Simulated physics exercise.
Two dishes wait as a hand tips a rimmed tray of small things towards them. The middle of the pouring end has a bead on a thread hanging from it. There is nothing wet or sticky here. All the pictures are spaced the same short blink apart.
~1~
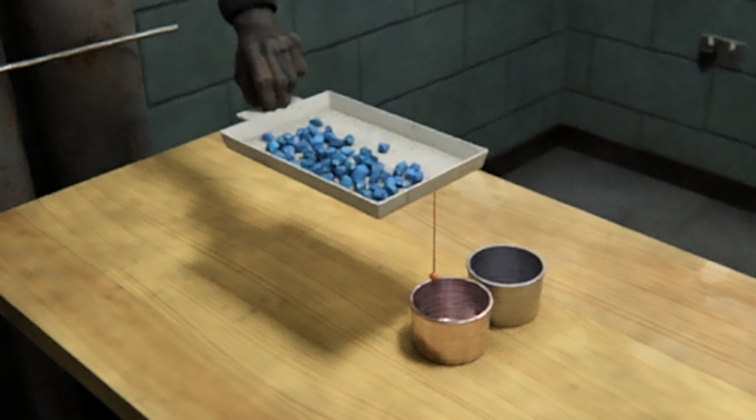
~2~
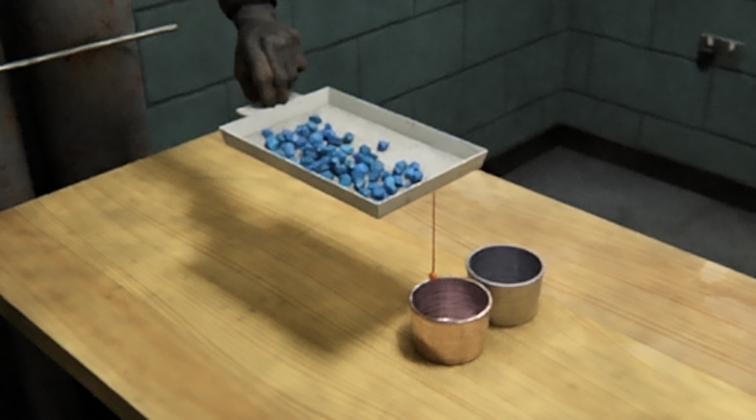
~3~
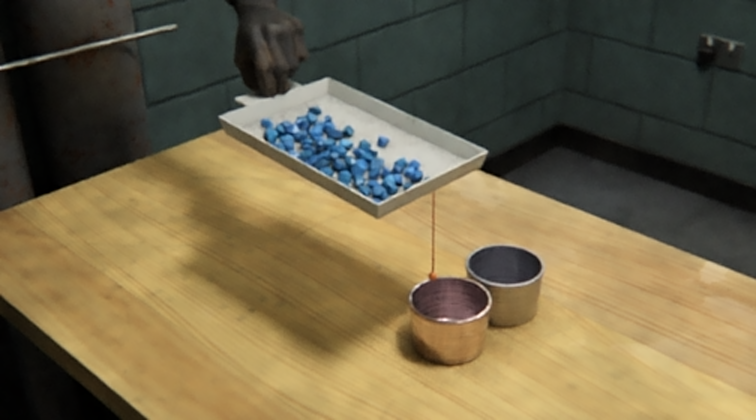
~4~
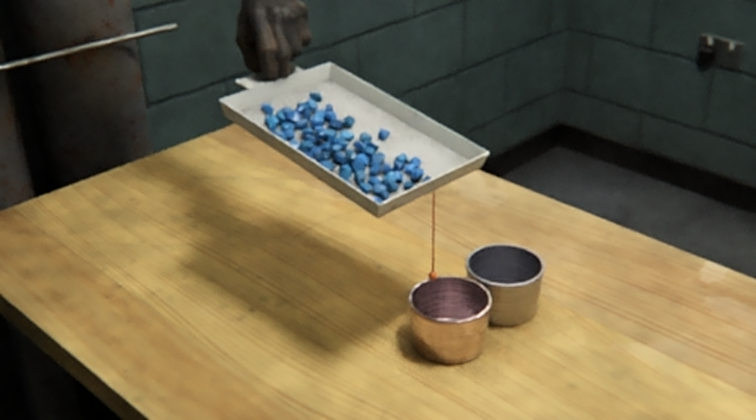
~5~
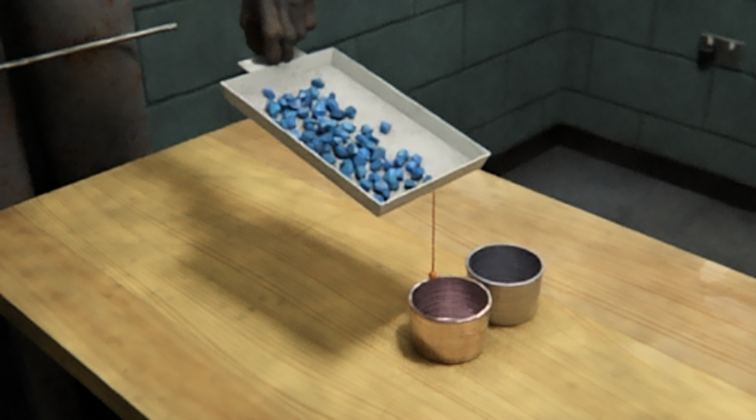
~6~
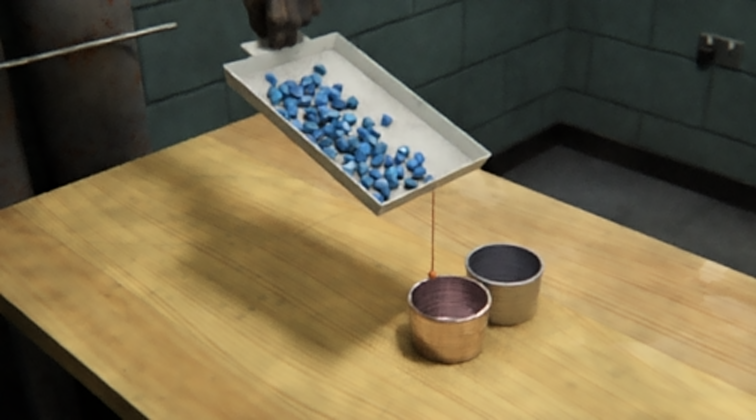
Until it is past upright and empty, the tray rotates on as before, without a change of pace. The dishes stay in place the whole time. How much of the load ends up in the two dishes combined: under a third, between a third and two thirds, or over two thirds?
Misses a third to two thirds.
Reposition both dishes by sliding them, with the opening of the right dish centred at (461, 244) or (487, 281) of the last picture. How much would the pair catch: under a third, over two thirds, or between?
Position 1 - less than a third; position 2 - above two thirds.
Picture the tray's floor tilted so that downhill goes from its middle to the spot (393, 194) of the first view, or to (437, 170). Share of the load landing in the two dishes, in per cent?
In turn, 20 percent and then 80 percent.
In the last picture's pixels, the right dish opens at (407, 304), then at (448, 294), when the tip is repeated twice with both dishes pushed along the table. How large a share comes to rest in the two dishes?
0 and 30 in a hundred.
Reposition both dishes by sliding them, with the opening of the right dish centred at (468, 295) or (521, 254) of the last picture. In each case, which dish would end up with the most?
Attempt 1: The one on the right side. Attempt 2: The one on the left side.
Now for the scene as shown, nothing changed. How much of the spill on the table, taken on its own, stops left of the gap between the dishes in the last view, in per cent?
That's roughly 30 per cent of the pieces.
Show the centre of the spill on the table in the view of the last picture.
(527, 405), about.
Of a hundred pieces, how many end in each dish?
I'd say some 40 in a hundred wind up in the left dish, and some 20 in a hundred in the right.
Just after the last frame, tray tipped steeply; almost all on the tray; just a few in the air.
A moment on, tray tipped past a quarter turn; roughly a quarter on the tray; roughly a quarter in the left dish; about a tenth in the right dish; roughly a quarter outside both; roughly a quarter in the air.
Further on, tray tipped past a quarter turn; roughly a third in the left dish; roughly a quarter in the right dish; roughly half outside both.
When it is over, tray tipped past a quarter turn; roughly a third in the left dish; roughly a quarter in the right dish; roughly half outside both.
